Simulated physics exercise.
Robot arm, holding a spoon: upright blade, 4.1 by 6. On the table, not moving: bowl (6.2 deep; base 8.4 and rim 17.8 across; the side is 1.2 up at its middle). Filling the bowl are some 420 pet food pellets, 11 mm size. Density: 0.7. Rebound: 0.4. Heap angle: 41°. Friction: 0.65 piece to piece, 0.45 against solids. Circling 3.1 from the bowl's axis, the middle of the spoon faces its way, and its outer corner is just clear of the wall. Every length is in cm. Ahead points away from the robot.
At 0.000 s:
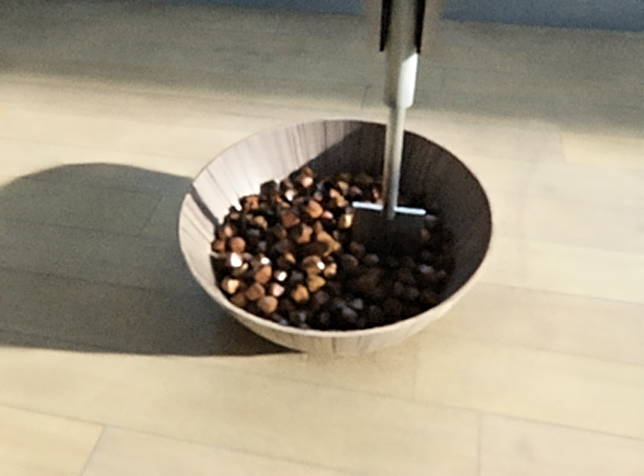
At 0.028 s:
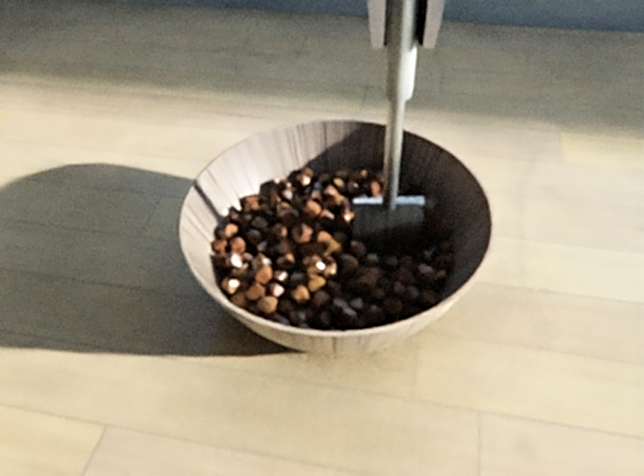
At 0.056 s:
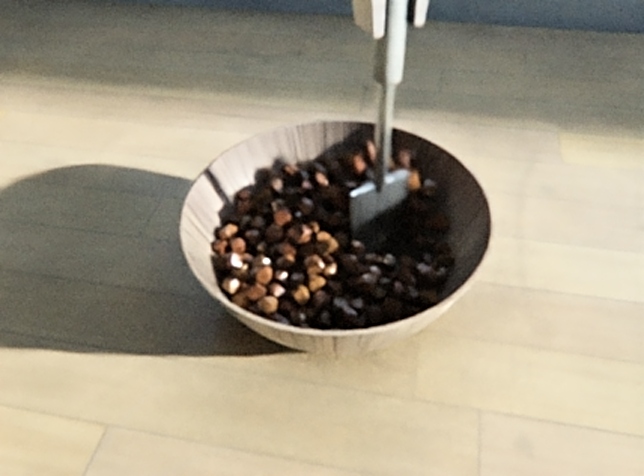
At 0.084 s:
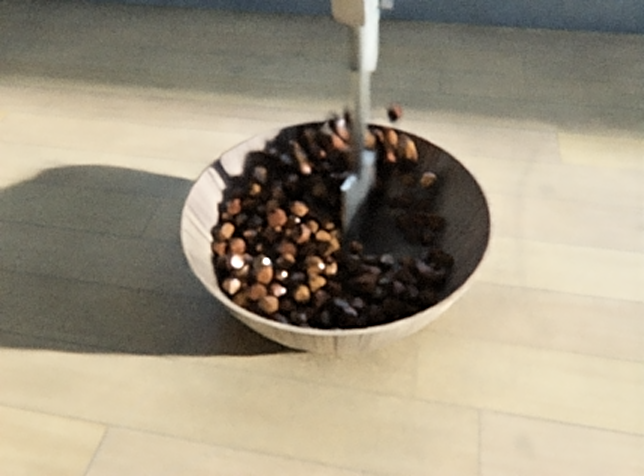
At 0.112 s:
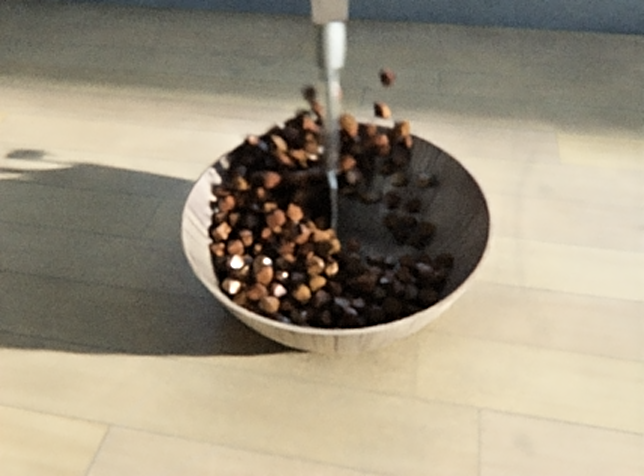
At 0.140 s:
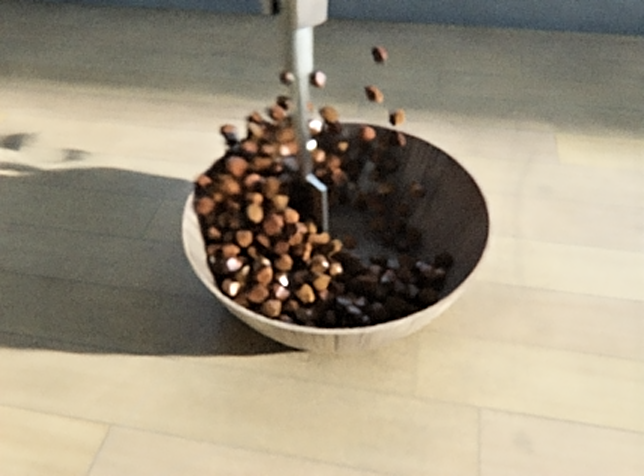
A wide, pale wood-grained bowl of brown pellets sits on a light plank surface, seen from above at a fixed angle, its dark shadow stretching left. A grey, flat-bladed tool on a robot arm reaches down into the right side of the heap. The blade sweeps around the far side toward the left, turning as it pushes pellets into a pile, and several fly up above the rim.
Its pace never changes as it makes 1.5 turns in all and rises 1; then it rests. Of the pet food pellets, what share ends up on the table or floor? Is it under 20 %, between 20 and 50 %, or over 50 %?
Between 20 and 50 %.
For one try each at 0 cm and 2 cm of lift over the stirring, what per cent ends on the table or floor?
Close to 35 percent and close to 30 percent.
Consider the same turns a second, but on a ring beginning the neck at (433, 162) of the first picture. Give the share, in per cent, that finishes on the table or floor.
Table or floor share: Near 35 %.
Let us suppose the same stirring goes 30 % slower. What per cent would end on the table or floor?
It would come to around 15 percent.
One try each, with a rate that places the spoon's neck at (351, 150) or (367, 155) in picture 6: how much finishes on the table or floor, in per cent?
Around 15 and 5 percent, in that order.
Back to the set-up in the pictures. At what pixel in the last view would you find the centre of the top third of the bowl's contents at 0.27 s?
Near (370, 291).
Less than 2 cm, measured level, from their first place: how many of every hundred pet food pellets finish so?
I'd put it at about 0 in a hundred.
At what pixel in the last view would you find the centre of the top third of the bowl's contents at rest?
Around (306, 237).
After 0.27 s, 290° round, highest piece 10 above the table; 342 in the bowl, 16 on the table or floor, 57 in flight or on the tool.
After 0.40 s, 81° round, highest piece 12 above the table; 300 in the bowl, 94 on the table or floor, 21 in flight or on the tool.
After 0.67 s, 180° round, highest piece 7 above the table; 281 in the bowl, 132 on the table or floor, 2 in flight or on the tool.
After 1.37 s, 180° round, highest piece 7 above the table; 281 in the bowl, 134 on the table or floor.
In the end, 281 in the bowl, 134 on the table or floor. That is 32 % on the table or floor.
